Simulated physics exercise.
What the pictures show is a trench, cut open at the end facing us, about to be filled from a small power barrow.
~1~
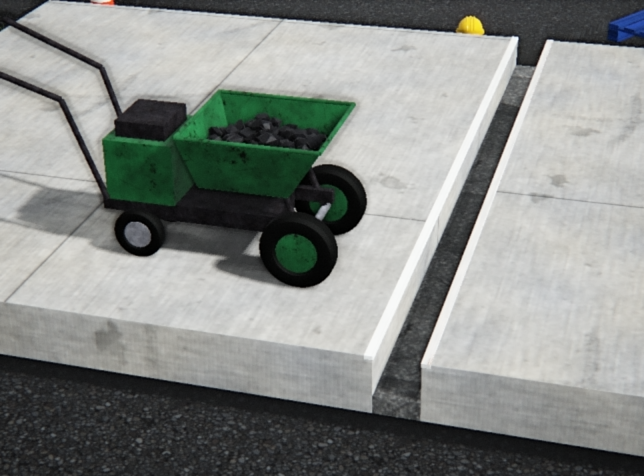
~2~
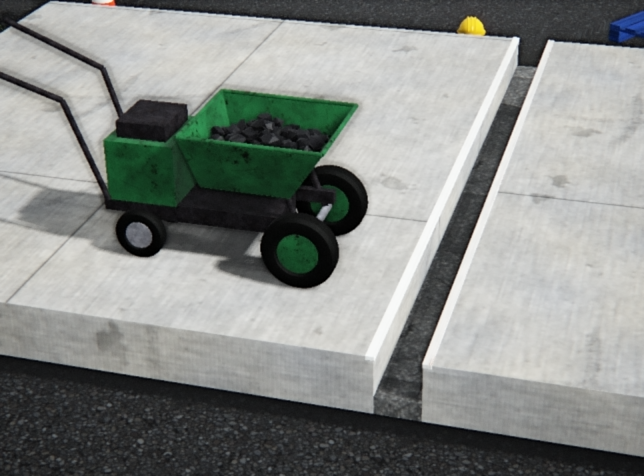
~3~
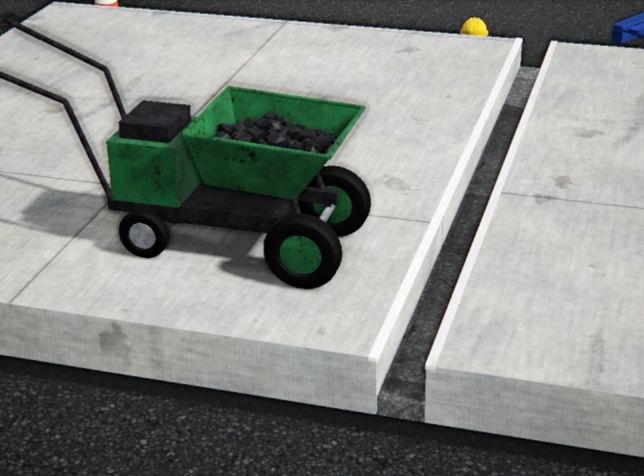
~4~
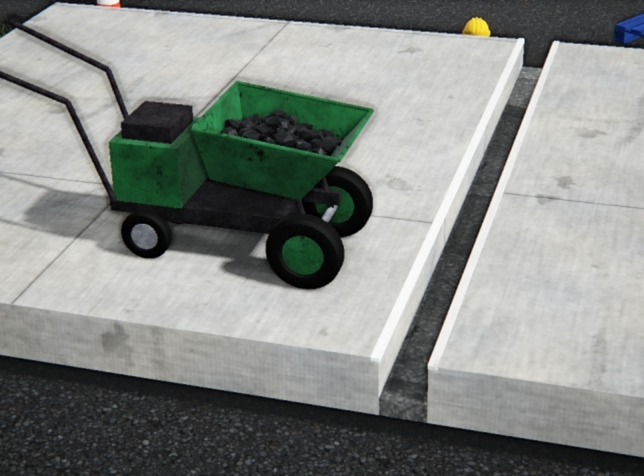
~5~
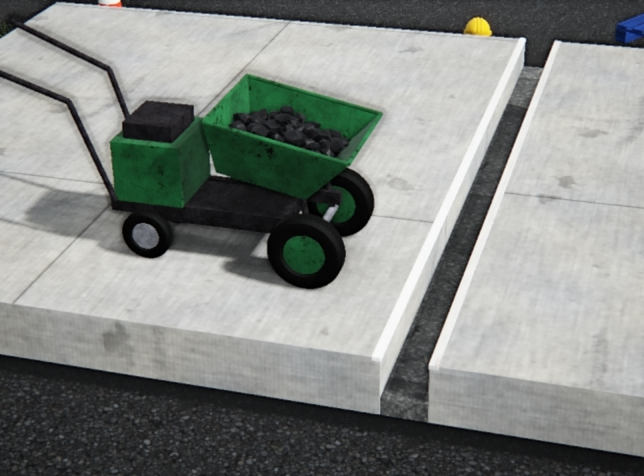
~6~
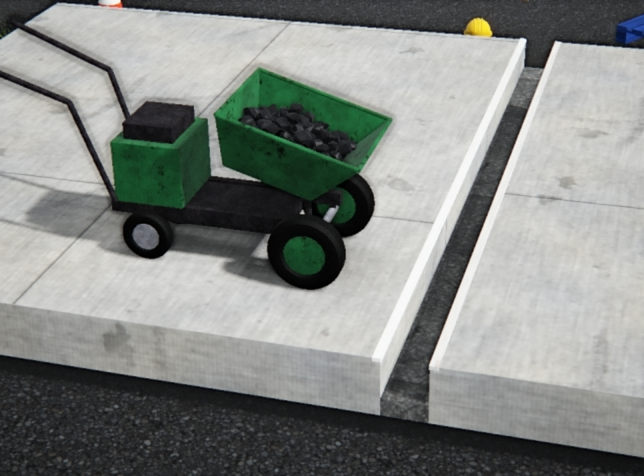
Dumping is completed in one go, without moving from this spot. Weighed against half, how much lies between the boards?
Above half.
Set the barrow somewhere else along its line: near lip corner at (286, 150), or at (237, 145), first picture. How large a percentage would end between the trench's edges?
The share would be near 90 percent, and then near 20 percent.
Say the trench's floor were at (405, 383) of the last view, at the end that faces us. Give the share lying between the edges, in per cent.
Something close to 70 per cent.
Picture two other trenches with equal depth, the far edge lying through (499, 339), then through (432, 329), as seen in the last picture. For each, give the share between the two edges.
Roughly 100 % first, 60 % second.
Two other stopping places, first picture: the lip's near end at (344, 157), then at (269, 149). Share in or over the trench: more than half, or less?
A minority at the first place, then a majority at the second.
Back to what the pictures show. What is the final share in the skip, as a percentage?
Result: Close to 0 per cent.
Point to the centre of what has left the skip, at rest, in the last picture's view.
At about (449, 291), give or take.
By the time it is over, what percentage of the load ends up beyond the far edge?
20 percent.
Shortly afterwards, skip tipped steeply; the whole lot in the skip.
Next, skip tipped right over; the bulk in the skip; a little in or heaped over the trench; a little beyond it.
Some moments later, skip tipped right over; a little in the skip; the bulk in or heaped over the trench; near a quarter beyond it.
In the end, skip tipped right over; the bulk in or heaped over the trench; near a quarter beyond it.
